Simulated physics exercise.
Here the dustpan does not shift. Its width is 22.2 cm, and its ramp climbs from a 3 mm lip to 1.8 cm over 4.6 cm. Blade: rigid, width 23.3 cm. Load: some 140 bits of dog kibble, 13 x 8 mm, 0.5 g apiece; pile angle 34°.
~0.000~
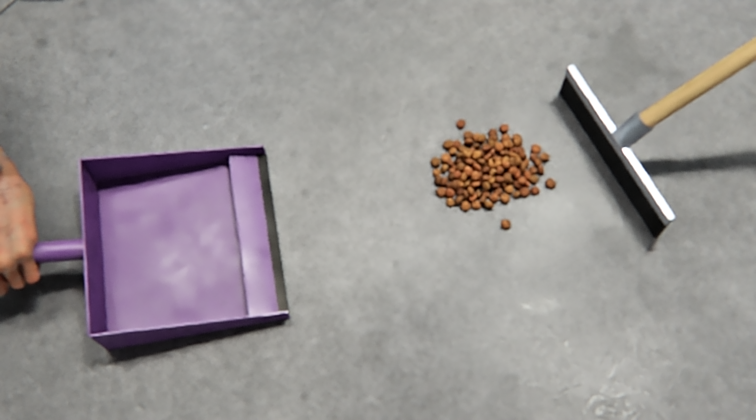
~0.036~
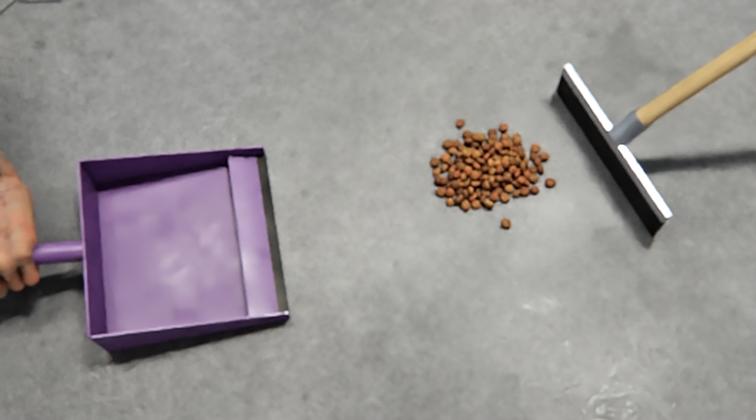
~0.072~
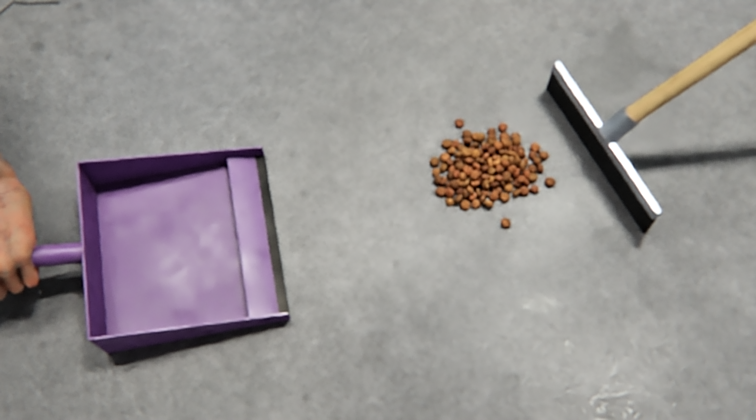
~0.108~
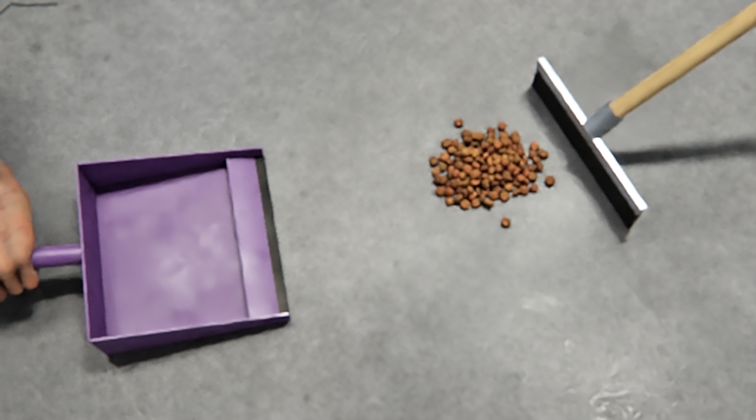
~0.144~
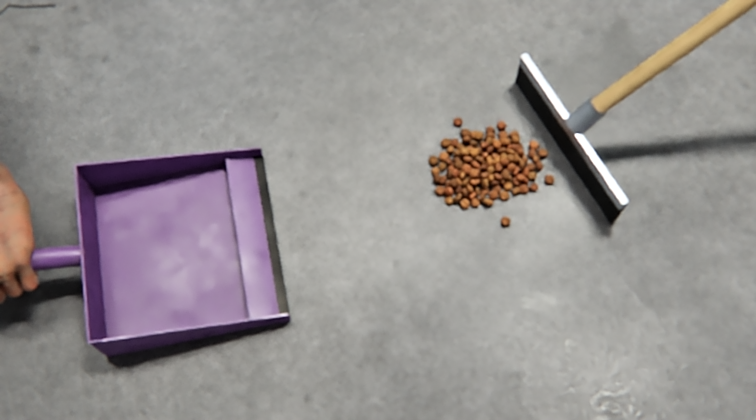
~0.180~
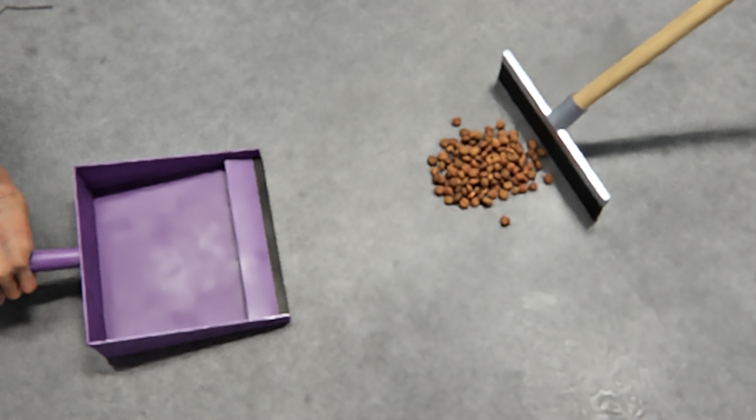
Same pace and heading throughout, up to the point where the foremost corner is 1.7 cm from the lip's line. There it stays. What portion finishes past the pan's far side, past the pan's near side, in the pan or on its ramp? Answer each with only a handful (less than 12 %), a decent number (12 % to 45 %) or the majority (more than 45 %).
Far side: A decent number; near side: Only a handful; pan: Only a handful.
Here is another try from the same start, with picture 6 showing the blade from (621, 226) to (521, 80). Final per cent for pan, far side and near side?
Per cent by place - pan 15, far side 0, near side 5.
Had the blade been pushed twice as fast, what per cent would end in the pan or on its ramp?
Share: Near 5 %.
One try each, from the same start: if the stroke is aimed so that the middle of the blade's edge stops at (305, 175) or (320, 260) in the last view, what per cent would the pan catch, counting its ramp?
Roughly 0 % and 20 %.
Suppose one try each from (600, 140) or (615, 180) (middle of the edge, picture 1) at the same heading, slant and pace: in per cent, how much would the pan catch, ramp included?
0 and 0 per cent, roughly.
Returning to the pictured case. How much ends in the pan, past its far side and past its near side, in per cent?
Far side 20, near side 0, pan 0.
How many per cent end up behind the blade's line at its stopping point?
I'd put it near 50 in a hundred.
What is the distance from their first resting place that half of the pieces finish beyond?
That distance is close to 18 cm.
After 0.47 s, middle of the blade 21 cm from the lip; 0 % over the lip, far side 5 %, near side 0 %.
After 0.66 s, middle of the blade 11 cm from the lip; 0 % over the lip, far side 15 %, near side 0 %.
Then, at 0.96 s, middle of the blade 5 cm from the lip; 0 % over the lip, far side 20 %, near side 0 %.
By 1.3 s all is still; far side 20 %, near side 0 %, pan 0 %, in front of the lip or behind the blade 80 %.
